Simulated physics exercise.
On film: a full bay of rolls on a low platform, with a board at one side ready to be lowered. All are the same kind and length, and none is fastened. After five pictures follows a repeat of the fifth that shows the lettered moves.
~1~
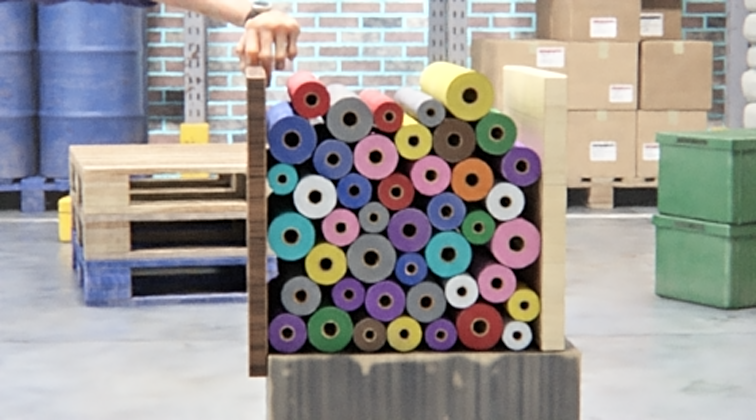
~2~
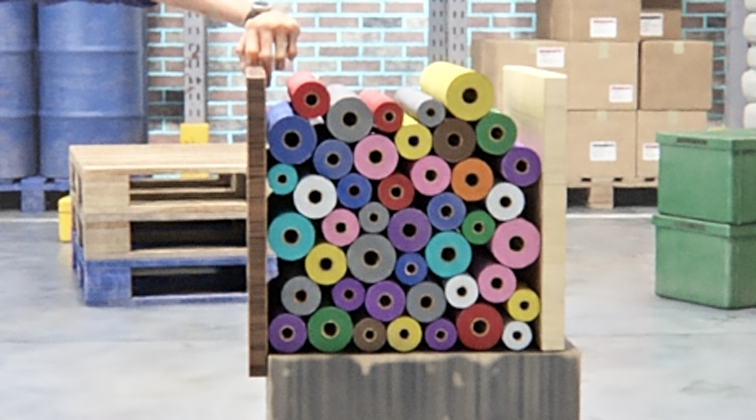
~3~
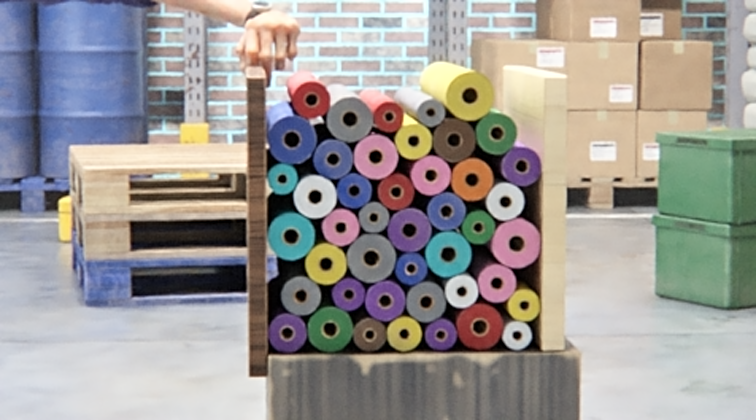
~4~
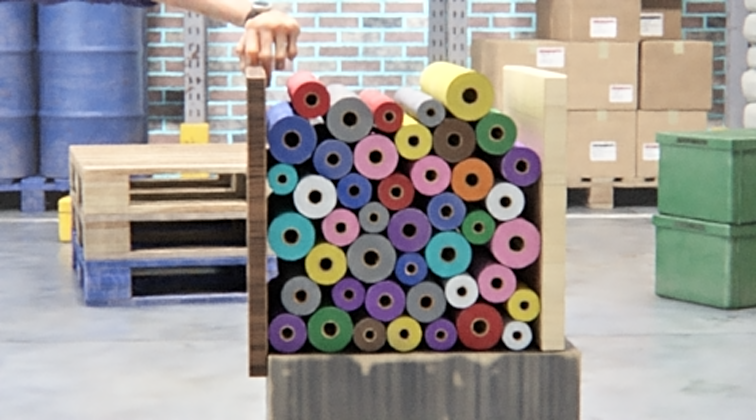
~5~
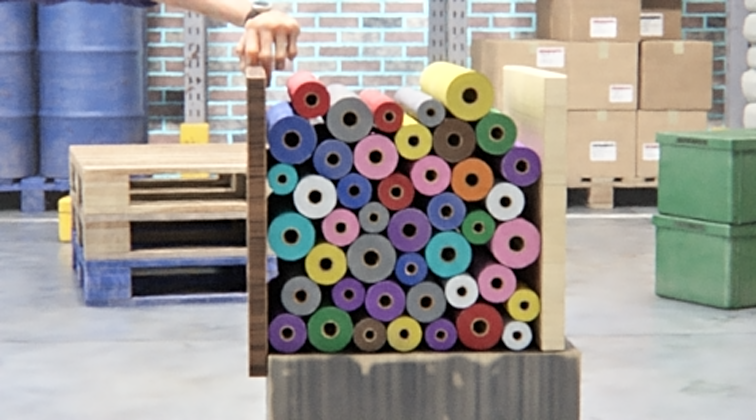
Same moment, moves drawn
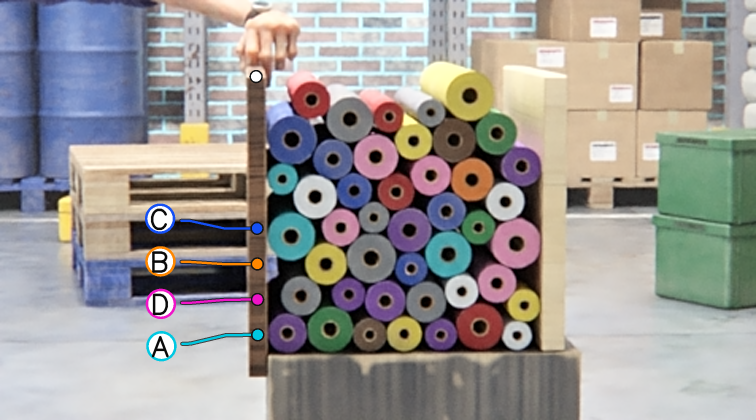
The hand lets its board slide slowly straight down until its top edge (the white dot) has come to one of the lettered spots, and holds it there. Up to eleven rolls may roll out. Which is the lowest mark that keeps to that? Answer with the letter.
The lowest mark that will do is B.
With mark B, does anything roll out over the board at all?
Yes, at B.
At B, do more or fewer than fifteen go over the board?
Fewer than fifteen.
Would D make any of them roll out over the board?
Yes, at D.
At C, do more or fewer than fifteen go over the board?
It loses fewer than fifteen.
On the marked copy, A at (258, 335); B at (257, 264); C at (257, 228); D at (258, 300); the white dot at (256, 77).
With B. Early on, top of the board (266, 157).
Further on, top of the board (267, 248).
At the end, top of the board (267, 263), three out over the board.
As for the rest, A more than eleven out over the board; C two out over the board; D more than eleven out over the board.
